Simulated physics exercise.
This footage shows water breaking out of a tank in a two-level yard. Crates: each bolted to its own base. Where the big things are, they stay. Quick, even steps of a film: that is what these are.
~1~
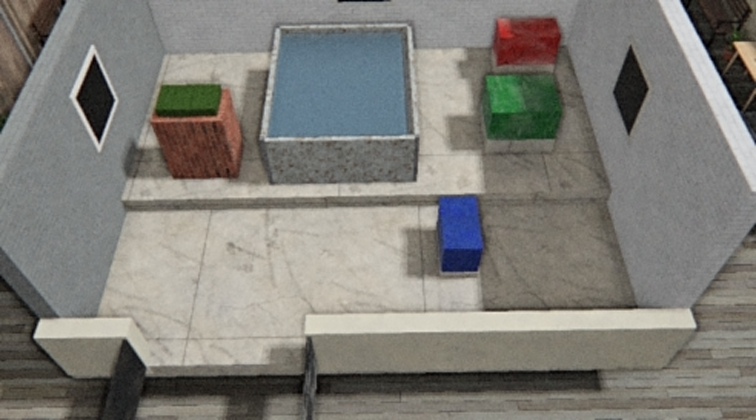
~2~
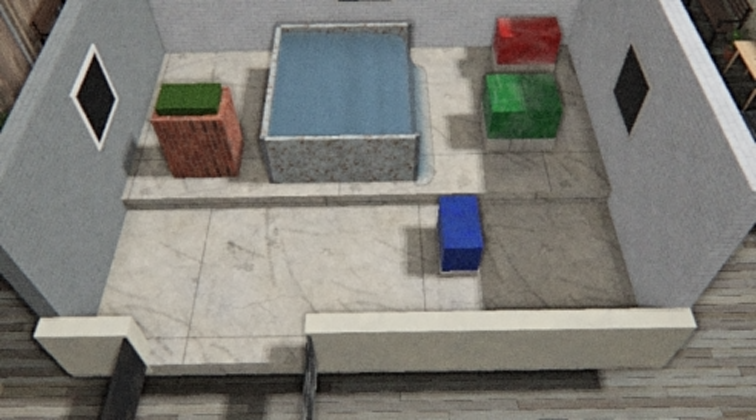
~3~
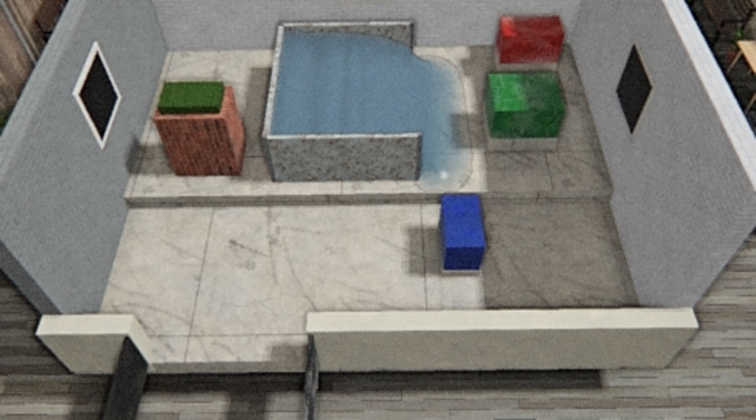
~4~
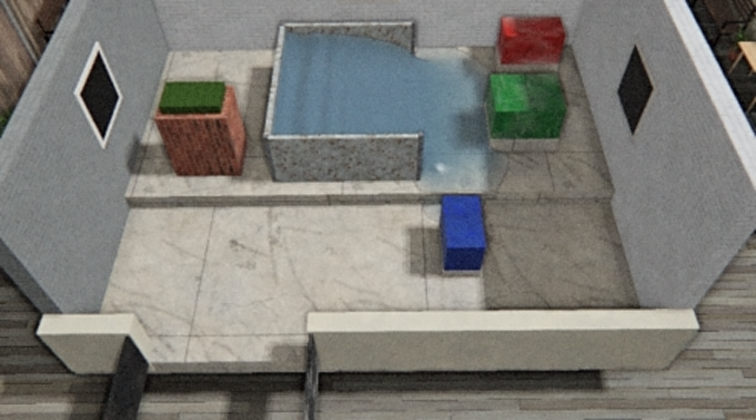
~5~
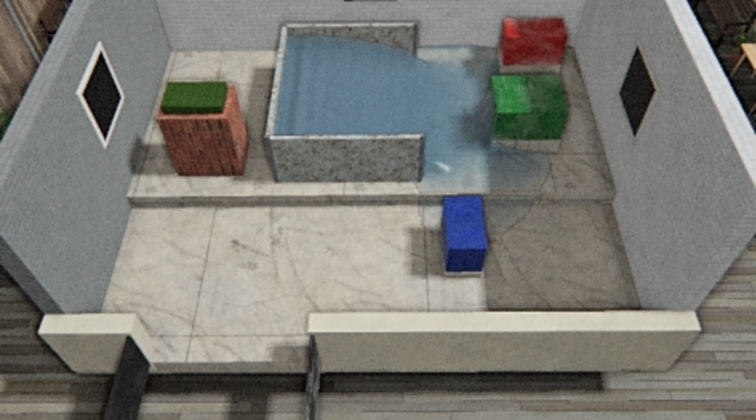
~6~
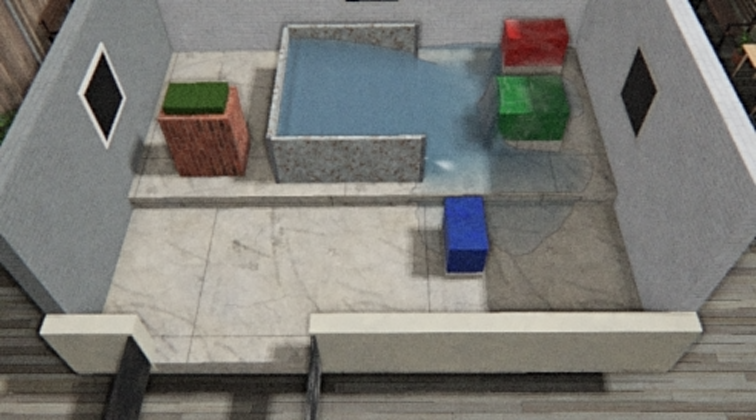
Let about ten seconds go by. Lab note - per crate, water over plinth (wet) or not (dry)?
The red crate will be a wet one. The green crate will be a wet one. The blue crate will be a wet one.
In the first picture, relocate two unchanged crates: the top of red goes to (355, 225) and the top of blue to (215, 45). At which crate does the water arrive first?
The green one.
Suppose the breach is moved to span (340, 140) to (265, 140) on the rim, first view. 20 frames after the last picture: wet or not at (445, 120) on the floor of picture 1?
Spared.
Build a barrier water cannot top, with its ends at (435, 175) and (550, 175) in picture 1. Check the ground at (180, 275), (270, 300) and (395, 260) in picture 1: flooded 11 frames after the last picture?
The first point comes out unwetted, the next unwetted, the last inundated.
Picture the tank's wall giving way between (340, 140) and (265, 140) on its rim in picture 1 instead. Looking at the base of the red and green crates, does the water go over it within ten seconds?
The red one is untouched; the green one is untouched.
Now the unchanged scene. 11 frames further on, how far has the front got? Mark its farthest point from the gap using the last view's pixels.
The flood front should get to about (645, 341).
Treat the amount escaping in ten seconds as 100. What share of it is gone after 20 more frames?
Near 0 in a hundred.
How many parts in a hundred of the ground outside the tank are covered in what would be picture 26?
About 65 per cent.
A moment on, water covers 35 % of the floor; the red crate water round its plinth, the green crate water round its plinth, the blue crate water round its plinth.
Next, water covers 40 % of the floor; the red crate water round its plinth, the green crate water round its plinth, the blue crate water round its plinth.
Then, water covers 65 % of the floor; the red crate water round its plinth, the green crate water round its plinth, the blue crate water round its plinth.
Later, water covers 90 % of the floor; the red crate water round its plinth, the green crate water round its plinth, the blue crate water round its plinth.
In the end, water covers 95 % of the floor; the red crate was topped, the green crate was topped, the blue crate was topped.
